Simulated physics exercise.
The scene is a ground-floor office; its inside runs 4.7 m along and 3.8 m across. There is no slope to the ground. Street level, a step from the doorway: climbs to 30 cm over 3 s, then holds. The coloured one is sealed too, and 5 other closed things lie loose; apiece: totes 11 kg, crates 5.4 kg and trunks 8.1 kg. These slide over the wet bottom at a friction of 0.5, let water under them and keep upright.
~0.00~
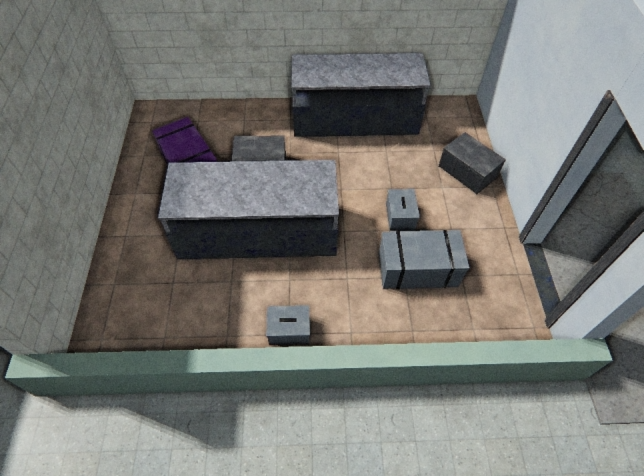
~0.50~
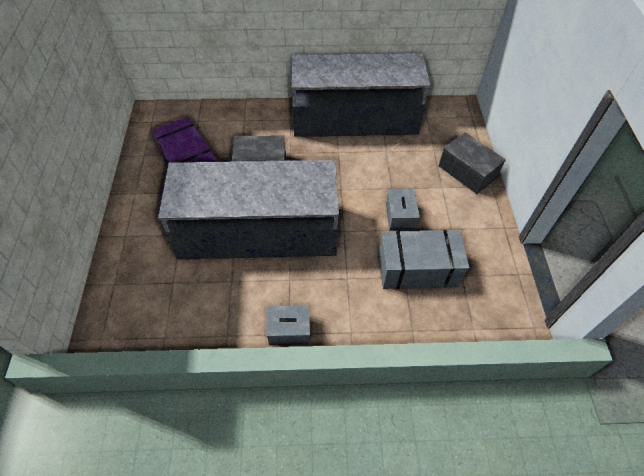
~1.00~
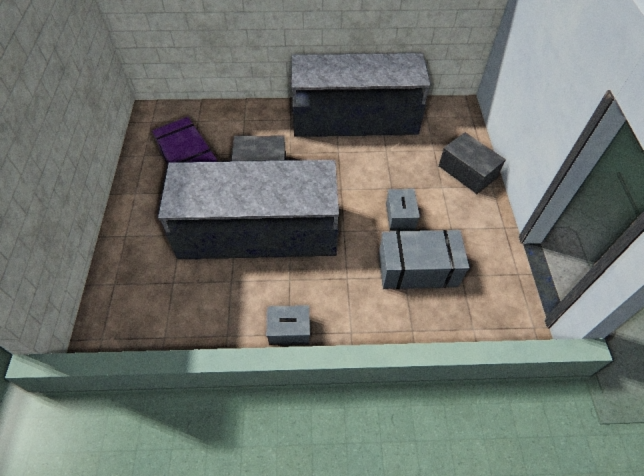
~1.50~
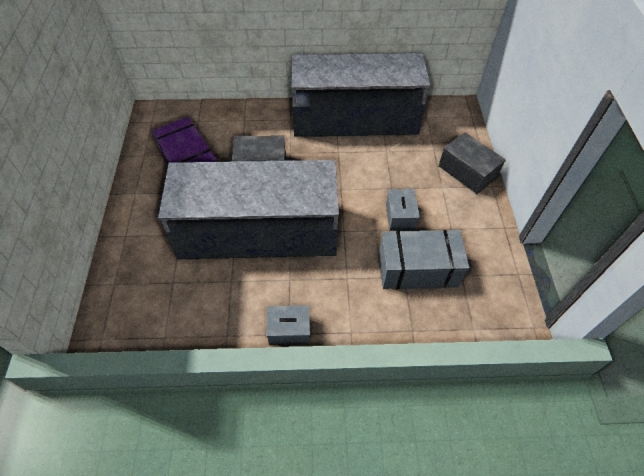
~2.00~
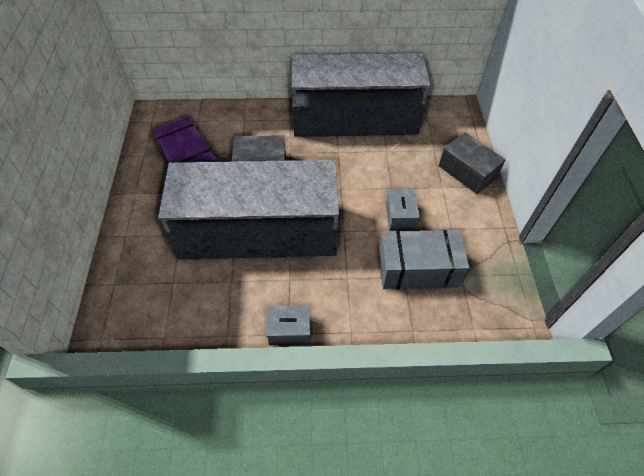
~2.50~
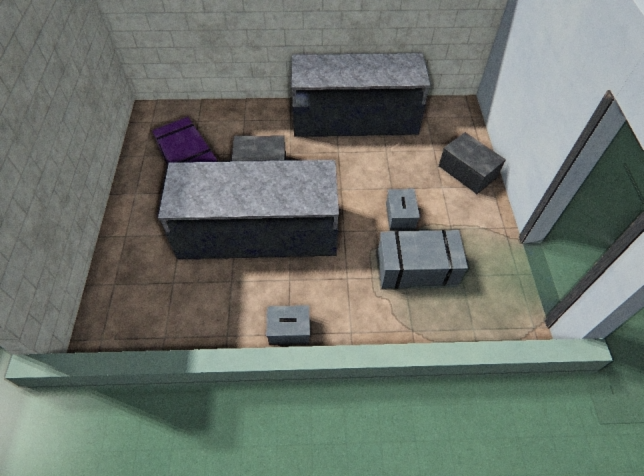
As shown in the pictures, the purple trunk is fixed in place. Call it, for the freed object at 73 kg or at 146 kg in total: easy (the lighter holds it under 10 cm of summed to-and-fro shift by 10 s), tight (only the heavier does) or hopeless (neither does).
Easy.
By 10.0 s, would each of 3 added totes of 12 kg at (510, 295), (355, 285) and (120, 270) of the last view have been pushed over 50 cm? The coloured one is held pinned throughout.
In turn: Beyond it, beyond it, beyond it.
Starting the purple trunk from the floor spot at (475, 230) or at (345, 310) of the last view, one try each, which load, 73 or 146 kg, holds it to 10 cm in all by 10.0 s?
The first time the lesser option suffices; the second time the greater option is needed.
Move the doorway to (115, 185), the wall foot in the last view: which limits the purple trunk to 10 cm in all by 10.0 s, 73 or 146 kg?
If so, only the heavier one succeeds.
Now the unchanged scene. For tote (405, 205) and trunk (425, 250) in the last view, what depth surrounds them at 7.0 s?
Close to 4 and 17 centimetres.
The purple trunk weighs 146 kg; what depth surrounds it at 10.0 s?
Depth: Approx. 14 cm.
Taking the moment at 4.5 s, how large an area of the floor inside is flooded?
Roughly 9.0 m2.
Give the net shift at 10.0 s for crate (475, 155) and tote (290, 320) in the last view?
50 cm, 350 cm.
After 3.5 s the purple trunk would be 0 cm from its start with 73 kg and 0 cm from its start with 146 kg; 0 cm of water round it then.
After 4.5 s the purple trunk would be 0 cm from its start with 73 kg and 0 cm from its start with 146 kg; 0 cm of water round it then.
After 7.0 s the purple trunk would be 0 cm from its start with 73 kg and 0 cm from its start with 146 kg; 7 cm of water round it then.
After 10.0 s the purple trunk would be 0 cm from its start with 73 kg and 0 cm from its start with 146 kg; 14 cm of water round it then.
